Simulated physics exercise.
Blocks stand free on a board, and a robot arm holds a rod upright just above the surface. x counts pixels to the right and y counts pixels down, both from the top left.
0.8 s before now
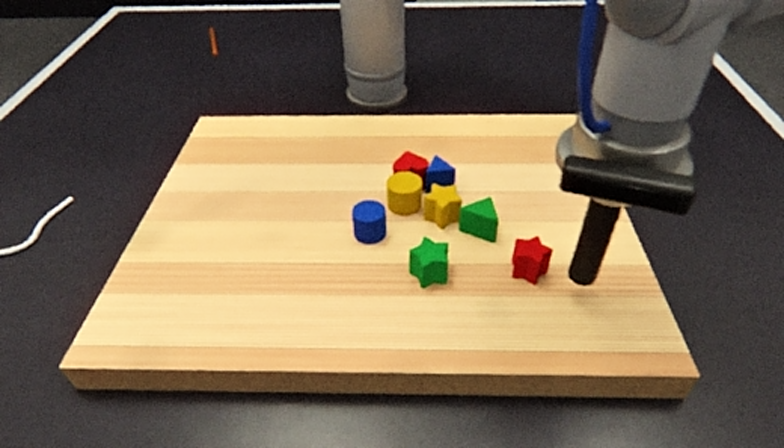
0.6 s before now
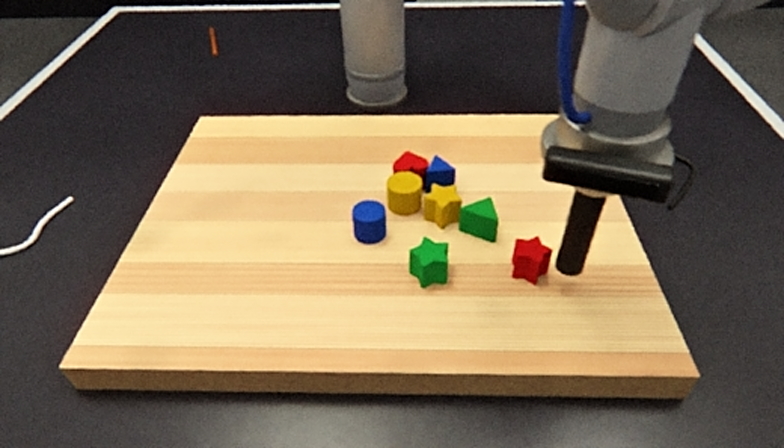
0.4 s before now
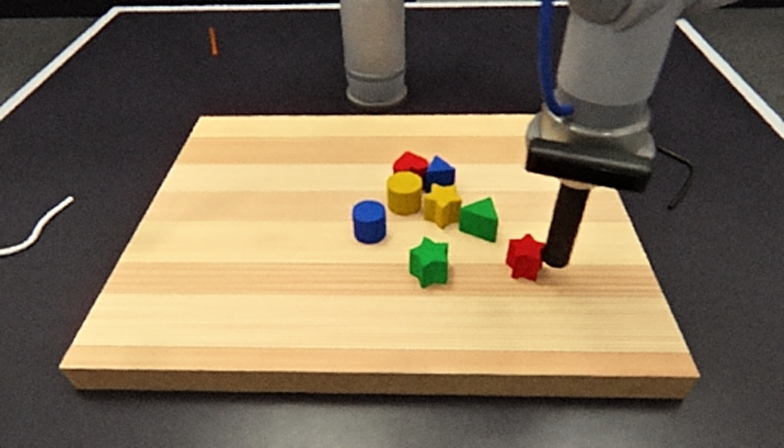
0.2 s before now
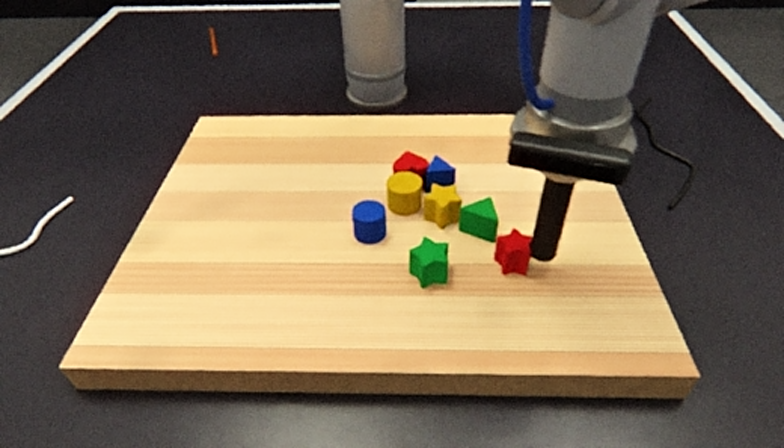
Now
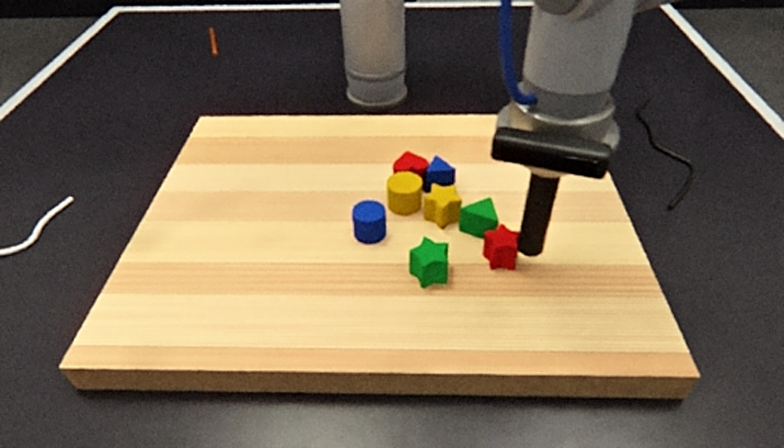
To begin with, a robot arm holds a black rod upright to the right of a red star block, with other coloured blocks grouped on a wooden board. The rod moves left to the red star, then pushes it left and slightly away, closer to the green blocks, while the others stay still.
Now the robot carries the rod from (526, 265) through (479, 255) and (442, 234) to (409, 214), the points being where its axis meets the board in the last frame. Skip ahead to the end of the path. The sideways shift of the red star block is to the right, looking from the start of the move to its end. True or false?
The claim does not hold.
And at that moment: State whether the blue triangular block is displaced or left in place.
At the end, its place is the same.
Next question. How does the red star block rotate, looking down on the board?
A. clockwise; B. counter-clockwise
B (counter-clockwise)
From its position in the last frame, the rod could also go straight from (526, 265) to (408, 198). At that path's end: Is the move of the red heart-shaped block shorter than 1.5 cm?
Answer: No.
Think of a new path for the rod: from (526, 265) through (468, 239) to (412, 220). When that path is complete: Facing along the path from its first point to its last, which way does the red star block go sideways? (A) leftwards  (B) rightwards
The correct letter is A.
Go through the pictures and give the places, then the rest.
The first picture shows tip of the rod (582, 276), middles of tops, blue disc (369, 210), yellow disc (404, 182), blue triangular block (440, 165), yellow star block (443, 194), red star block (533, 248).
The second picture shows rod (569, 267), nothing pushed.
The third picture shows rod (556, 259), red star block (528, 245).
The fourth picture shows rod (542, 253), red star block (517, 241).
The fifth picture shows rod (530, 248), blue disc (369, 210), yellow disc (404, 182), blue triangular block (440, 165), yellow star block (443, 194), red star block (504, 236).
The first path, step by step. One third of the way, rod (481, 238); red star block (456, 226).
Two thirds of the way, rod (443, 217); yellow star block (442, 191), turned 15° clockwise; red star block (418, 210), turned 15° anticlockwise.
At the end, rod (408, 197); blue disc (366, 211); yellow disc (394, 175); blue triangular block unmoved; yellow star block (434, 184), turned 85° clockwise; red star block (395, 205), turned 75° anticlockwise.
